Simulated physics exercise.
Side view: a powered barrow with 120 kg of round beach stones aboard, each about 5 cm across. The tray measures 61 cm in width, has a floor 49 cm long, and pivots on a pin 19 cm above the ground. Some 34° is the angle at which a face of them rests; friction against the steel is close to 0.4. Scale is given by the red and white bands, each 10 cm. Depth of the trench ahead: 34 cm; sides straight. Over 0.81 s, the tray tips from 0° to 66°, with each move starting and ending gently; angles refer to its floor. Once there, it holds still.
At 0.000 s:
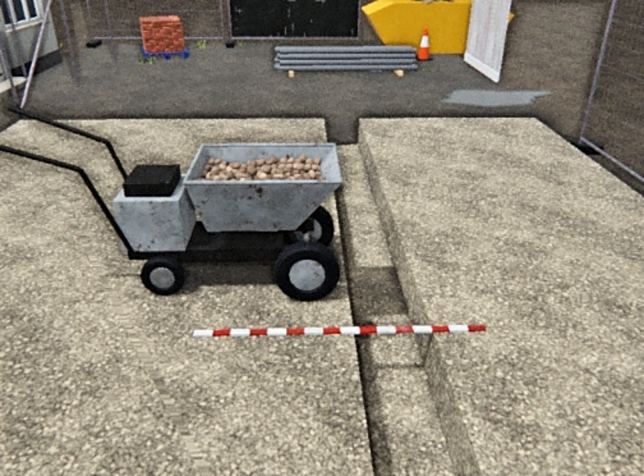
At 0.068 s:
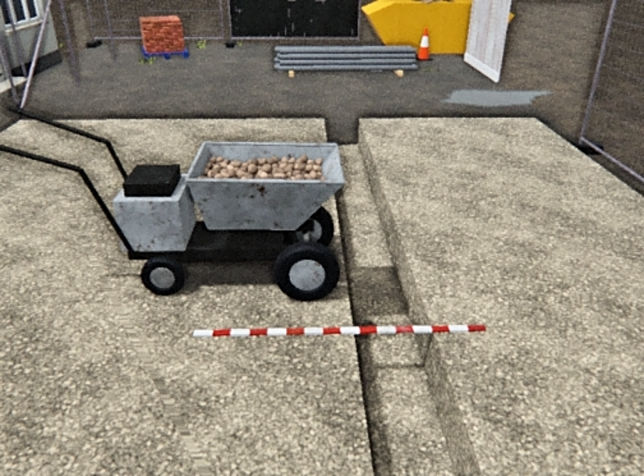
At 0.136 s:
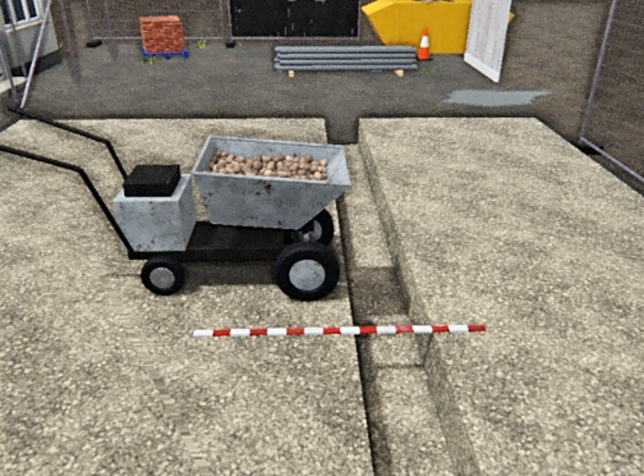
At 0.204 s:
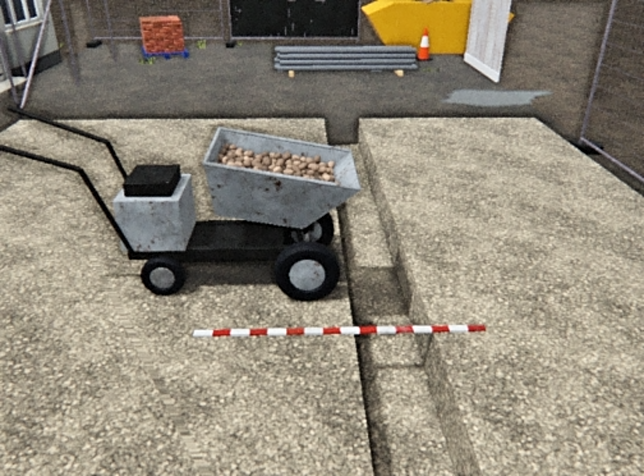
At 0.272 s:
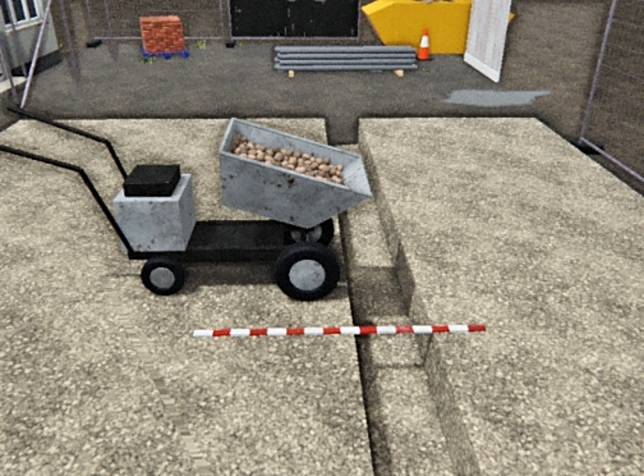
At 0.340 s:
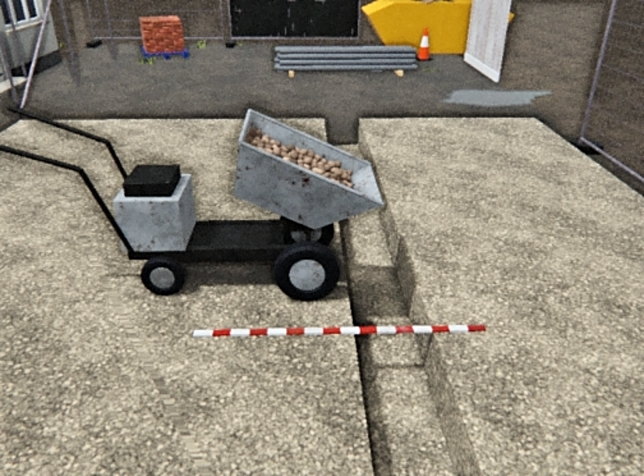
At the start, a powered barrow loaded with round stones stands on pale ground beside a narrow trench, its grey tray level behind a red and white banded pole. The tray then tilts slowly, its back end rising and its front lip reaching rightward over the trench, until it slopes clearly down to the right with the stones still inside.
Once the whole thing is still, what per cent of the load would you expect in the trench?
I would expect about 21 per cent.
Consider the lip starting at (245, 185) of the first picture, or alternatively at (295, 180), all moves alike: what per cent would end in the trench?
Close to 95 percent in the first case, 75 percent in the second.
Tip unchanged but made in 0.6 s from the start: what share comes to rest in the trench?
Roughly 15% would finish there.
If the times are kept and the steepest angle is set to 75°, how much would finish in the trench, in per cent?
In that case around 20 percent.
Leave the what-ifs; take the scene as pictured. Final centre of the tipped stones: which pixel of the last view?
I'd point somewhere around (451, 270).
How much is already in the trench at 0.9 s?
I'd put it near 0 per cent.
After 0.6 s the floor is at 56°; 100 % in the tray; the foremost stones are at (398, 225).
After 0.9 s the floor is at 66°; 72 % in the tray, 2 % in the trench, 26 % past the trench; the foremost stones are at (461, 272).
After 1.3 s the floor is at 66°; 26 % in the tray, 2 % in the trench, 72 % past the trench; the foremost stones are at (559, 266).
After 3.2 s the floor is at 66°; 0 % in the tray, 21 % in the trench, 79 % past the trench; the foremost stones are past the picture's edge.
